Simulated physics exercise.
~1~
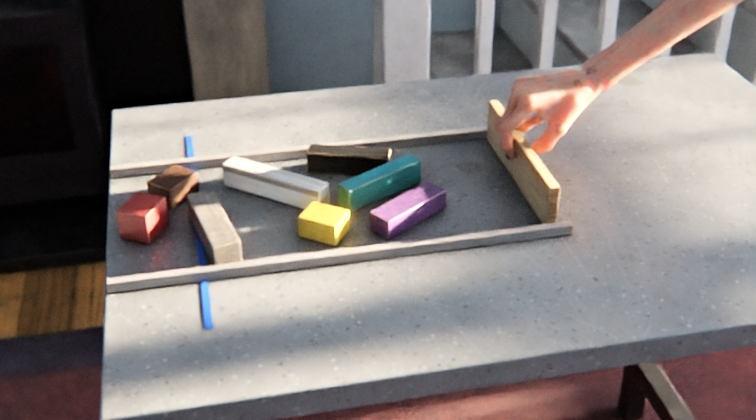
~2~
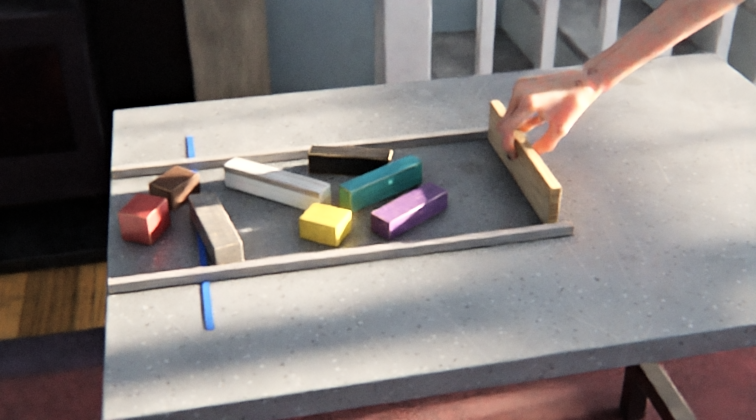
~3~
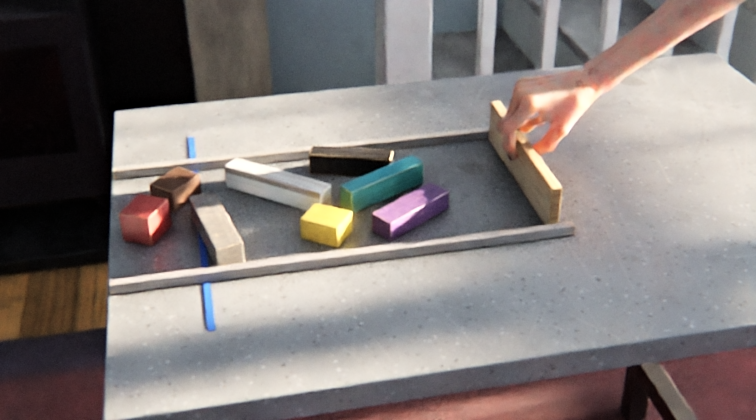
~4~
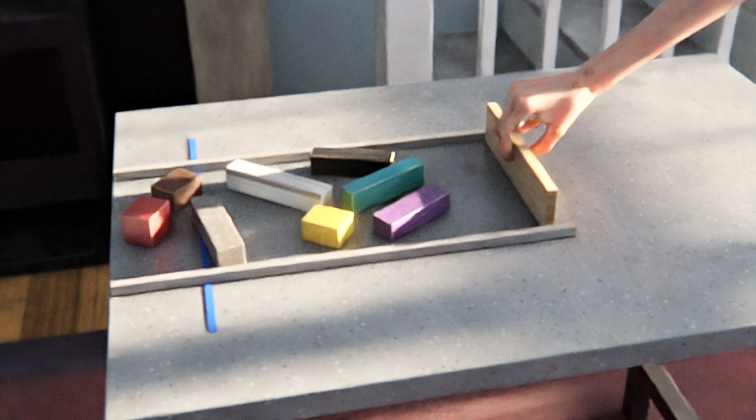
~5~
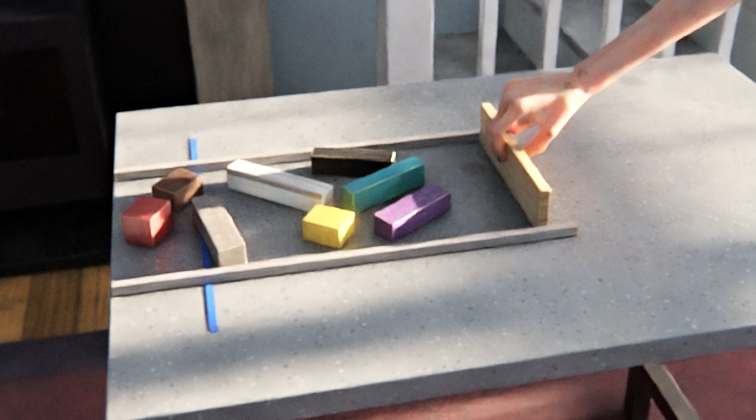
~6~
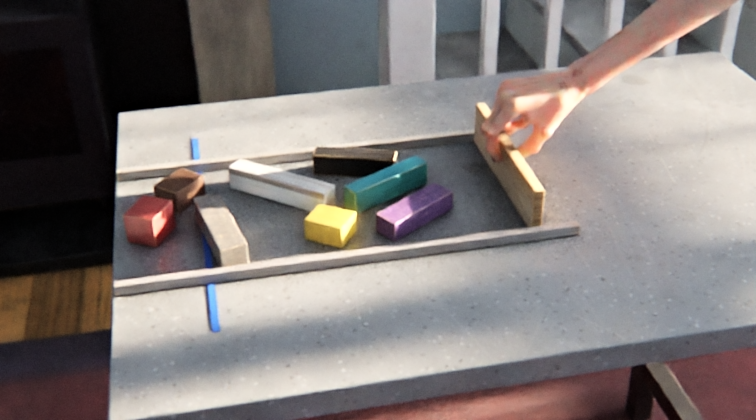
A hand reaches in from the upper right and grips an upright wooden board on a grey tabletop, seen from above at an angle. Between two rails lie red and brown blocks and a grey bar at left, white, black and turquoise sticks, a yellow block and a purple stick, with blue tape beneath. The hand slides the board slightly left while the pieces stay put and the view drifts very slightly.
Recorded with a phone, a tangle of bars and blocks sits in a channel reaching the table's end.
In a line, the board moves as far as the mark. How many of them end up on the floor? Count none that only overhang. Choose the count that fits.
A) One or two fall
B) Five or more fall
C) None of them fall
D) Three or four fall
One or two fall (A).
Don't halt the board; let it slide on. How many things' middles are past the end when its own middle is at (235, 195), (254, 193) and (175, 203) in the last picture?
Result per place: 0; 0; 4.
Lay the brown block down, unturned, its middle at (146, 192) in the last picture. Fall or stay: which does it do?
In the end it falls away.
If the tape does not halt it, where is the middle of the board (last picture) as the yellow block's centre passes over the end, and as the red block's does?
The yellow block gives roughly (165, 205), the red block roughly (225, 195).
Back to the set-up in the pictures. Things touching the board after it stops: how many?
Contact count: 3.
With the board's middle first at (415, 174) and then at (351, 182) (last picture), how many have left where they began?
2 and 5.
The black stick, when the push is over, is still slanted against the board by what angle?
I'd say it's about 65° out of line.
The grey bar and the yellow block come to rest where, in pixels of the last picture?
Final spots - grey bar (120, 245), yellow block (157, 259).
Soon after, none off yet; red block at rest near (150, 221); brown block at rest near (180, 190); grey bar at rest near (220, 230).
After that, none off yet; red block displaced a little near (137, 225); brown block displaced about its own width near (138, 204); grey bar displaced a little near (168, 239).
In the end, the number that fall off is one or two; gone, brown block and red block.
